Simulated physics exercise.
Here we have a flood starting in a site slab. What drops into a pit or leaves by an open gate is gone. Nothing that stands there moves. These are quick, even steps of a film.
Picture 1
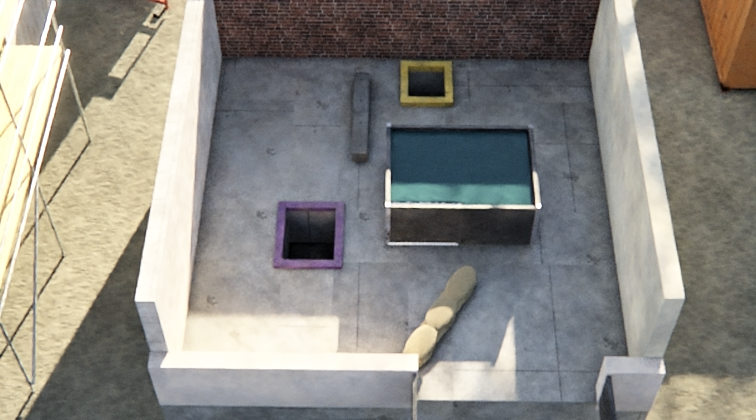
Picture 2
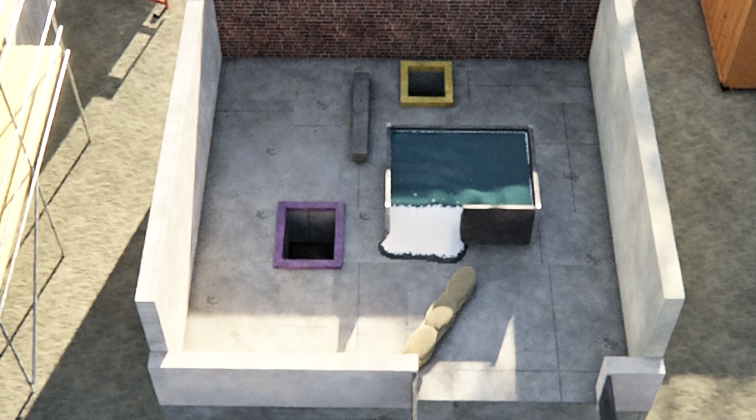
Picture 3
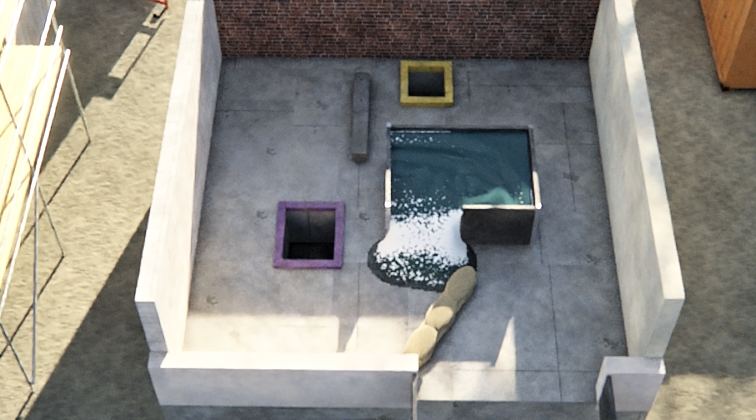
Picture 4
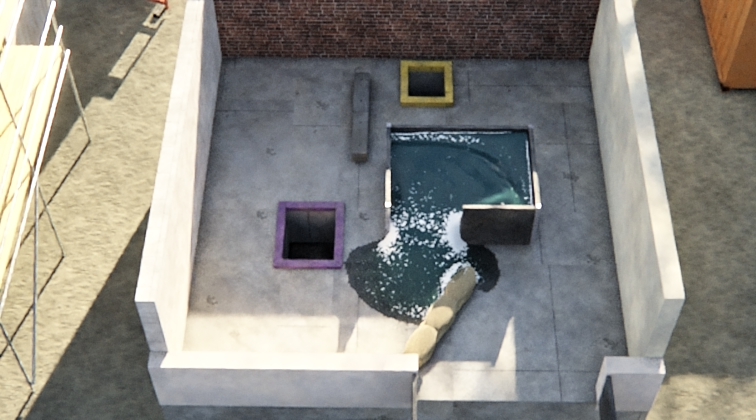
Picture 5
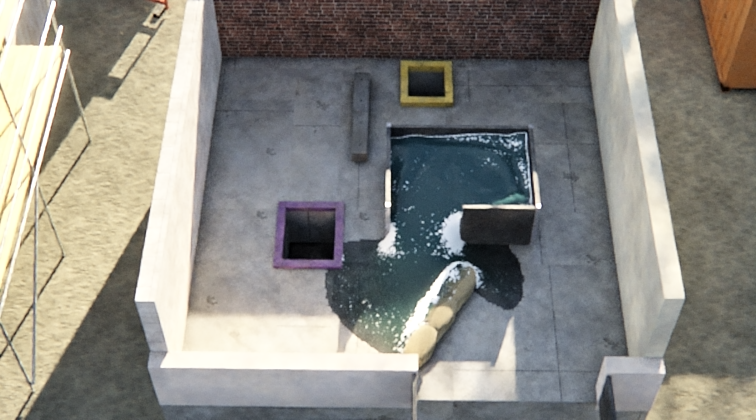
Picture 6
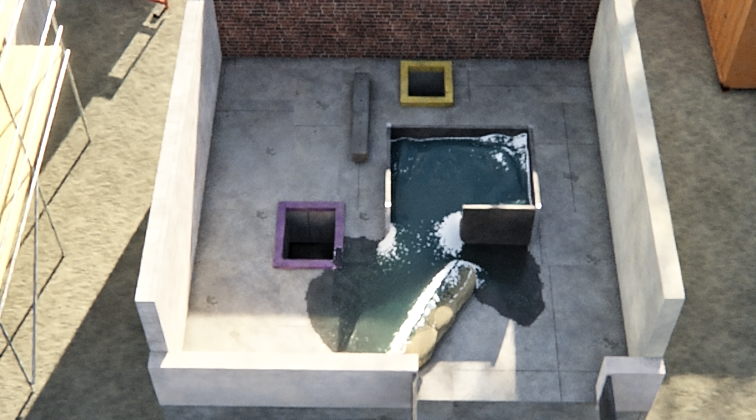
Water pouring from the front of an open tank onto a walled concrete slab, spreading around sandbags and past a purple-rimmed pit.
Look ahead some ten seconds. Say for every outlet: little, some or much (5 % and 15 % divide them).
One by one: The gate takes between 5 and 15 %; the purple pit takes between 5 and 15 %; the yellow pit takes not even 5 %.
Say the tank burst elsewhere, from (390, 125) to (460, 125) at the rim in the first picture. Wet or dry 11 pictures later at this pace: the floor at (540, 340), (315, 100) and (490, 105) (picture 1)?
In turn: No water, flooded, wet.
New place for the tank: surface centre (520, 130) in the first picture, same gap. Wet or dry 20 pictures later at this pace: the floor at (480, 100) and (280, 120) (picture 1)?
As listed: Clear, clear.
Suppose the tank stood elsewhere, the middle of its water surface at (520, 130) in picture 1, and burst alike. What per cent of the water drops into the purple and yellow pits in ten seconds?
Roughly, in per cent: Purple 2, yellow 0.
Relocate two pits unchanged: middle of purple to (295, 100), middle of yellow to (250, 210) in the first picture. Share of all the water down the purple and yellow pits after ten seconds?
Roughly, in per cent: Purple 4, yellow 10.
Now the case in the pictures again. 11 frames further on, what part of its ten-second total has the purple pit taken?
Close to 0 %.
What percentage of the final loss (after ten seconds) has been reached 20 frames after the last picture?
Near 20 in a hundred.
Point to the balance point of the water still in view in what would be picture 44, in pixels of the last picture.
Near (343, 230).
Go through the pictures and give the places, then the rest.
The first picture shows still water in the open tank at (461, 169).
In the second picture, water pours out at (425, 230) and has run to (382, 245).
In the third picture, the front is at (449, 286), out from the gap at (425, 231).
In the fourth picture, the front is at (424, 322), out from the gap at (425, 232).
In the fifth picture, the front is at (398, 356), out from the gap at (425, 232).
In the sixth picture, water pours out at (425, 231) and has run to a hidden place.
A moment on, water covers 25 % of the floor; the gate 0 %, the purple pit 0 %, the yellow pit 0 %.
Next, water covers 30 % of the floor; the gate 0 %, the purple pit 0 %, the yellow pit 0 %.
Then, water covers 55 % of the floor; the gate 3 %, the purple pit 1 %, the yellow pit 0 %.
Later, water covers 65 % of the floor; the gate 5 %, the purple pit 4 %, the yellow pit 0 %.
In the end, water covers 85 % of the floor; the gate 9 %, the purple pit 7 %, the yellow pit 1 %.
